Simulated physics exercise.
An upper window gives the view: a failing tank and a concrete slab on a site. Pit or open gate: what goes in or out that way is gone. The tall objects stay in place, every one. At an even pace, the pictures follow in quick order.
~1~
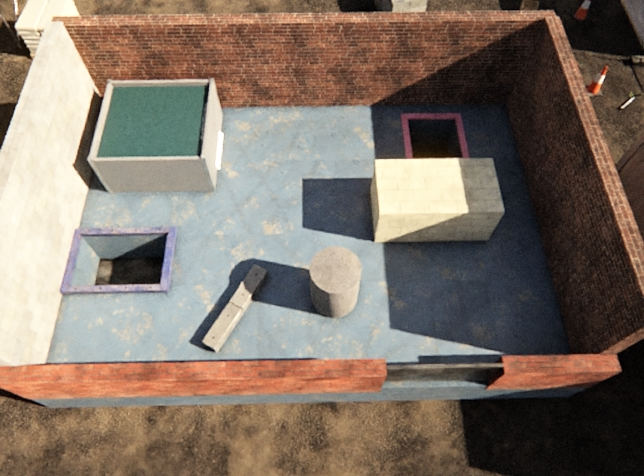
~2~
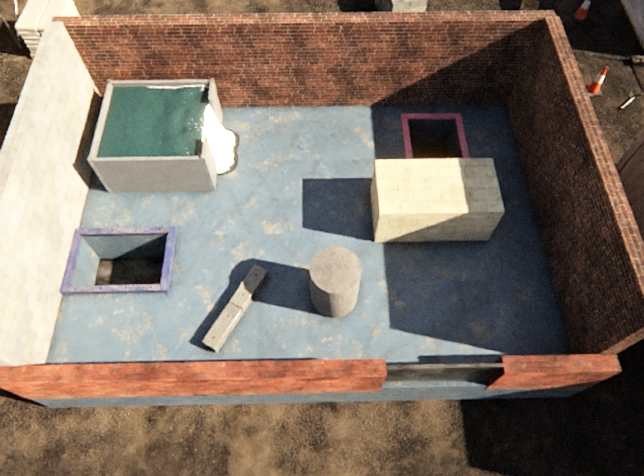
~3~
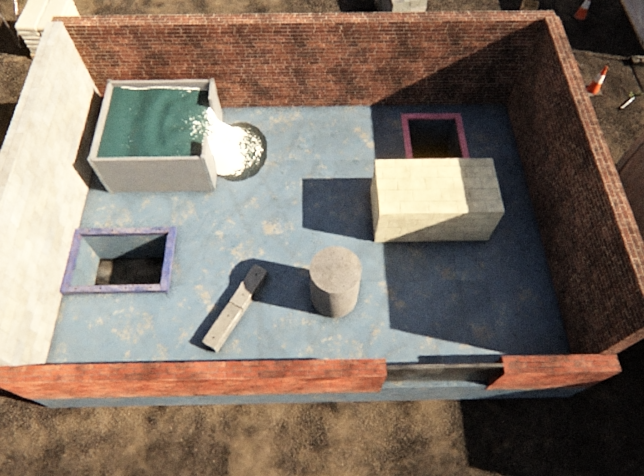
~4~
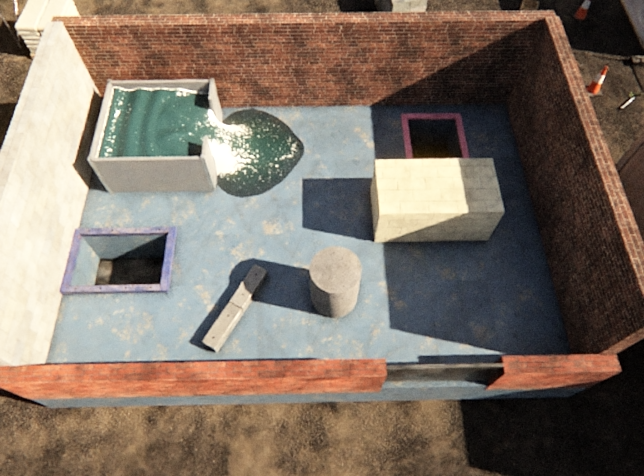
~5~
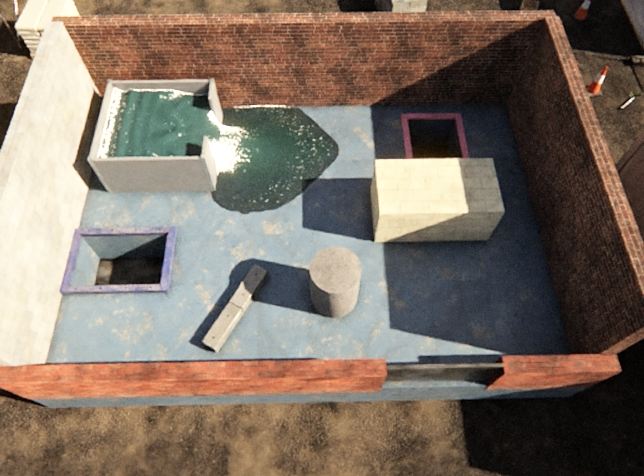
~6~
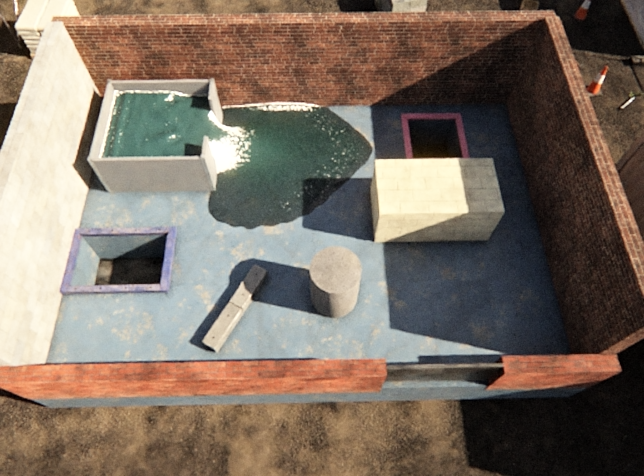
Walled concrete slab seen from above, green water pouring from a gap in a tank's right side and spreading rightward.
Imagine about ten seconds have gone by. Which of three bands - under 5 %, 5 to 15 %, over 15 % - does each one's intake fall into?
Bands: The gate falls in the under 5 % band; the pink pit falls in the over 15 % band; the blue pit falls in the under 5 % band.
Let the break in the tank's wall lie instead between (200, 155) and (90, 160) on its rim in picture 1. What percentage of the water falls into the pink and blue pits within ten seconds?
Pink about 2 %, blue about 50 %.
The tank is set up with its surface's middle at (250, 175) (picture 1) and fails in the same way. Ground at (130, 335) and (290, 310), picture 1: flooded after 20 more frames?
Taking the two spots in the order asked: The first is left untouched and the second is waterlogged.
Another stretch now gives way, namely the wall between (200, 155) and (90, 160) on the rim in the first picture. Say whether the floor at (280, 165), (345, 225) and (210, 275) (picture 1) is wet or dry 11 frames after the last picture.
Result, in sequence: Untouched by the flood; untouched by the flood; inundated.
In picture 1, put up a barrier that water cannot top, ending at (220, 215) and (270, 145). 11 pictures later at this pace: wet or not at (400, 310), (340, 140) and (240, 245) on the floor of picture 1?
Spared; swamped; spared.
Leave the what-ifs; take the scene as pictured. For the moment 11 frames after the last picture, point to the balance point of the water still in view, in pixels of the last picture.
Close to (246, 159).
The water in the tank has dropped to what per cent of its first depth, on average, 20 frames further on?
My reading: Near 36 %.
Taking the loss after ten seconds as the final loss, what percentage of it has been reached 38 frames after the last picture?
Near 75 in a hundred.
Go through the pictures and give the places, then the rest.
Still water in the water tank at (155, 121), in the first picture.
Water pours out at (212, 139) and has run to (226, 170), in the second picture.
The front is at (262, 157), out from the gap at (213, 141), in the third picture.
The front is at (297, 156), out from the gap at (213, 142), in the fourth picture.
Water pours out at (213, 142) and has run to (332, 156), in the fifth picture.
Water pours out at (213, 141) and has run to (367, 150), in the sixth picture.
A moment on, water covers 35 % of the floor; the gate 0 %, the pink pit 2 %, the blue pit 0 %.
Next, water covers 45 % of the floor; the gate 0 %, the pink pit 9 %, the blue pit 0 %.
Then, water covers 60 % of the floor; the gate 0 %, the pink pit 21 %, the blue pit 0 %.
Later, water covers 70 % of the floor; the gate 0 %, the pink pit 37 %, the blue pit 0 %.
In the end, water covers 85 % of the floor; the gate 0 %, the pink pit 49 %, the blue pit 0 %.
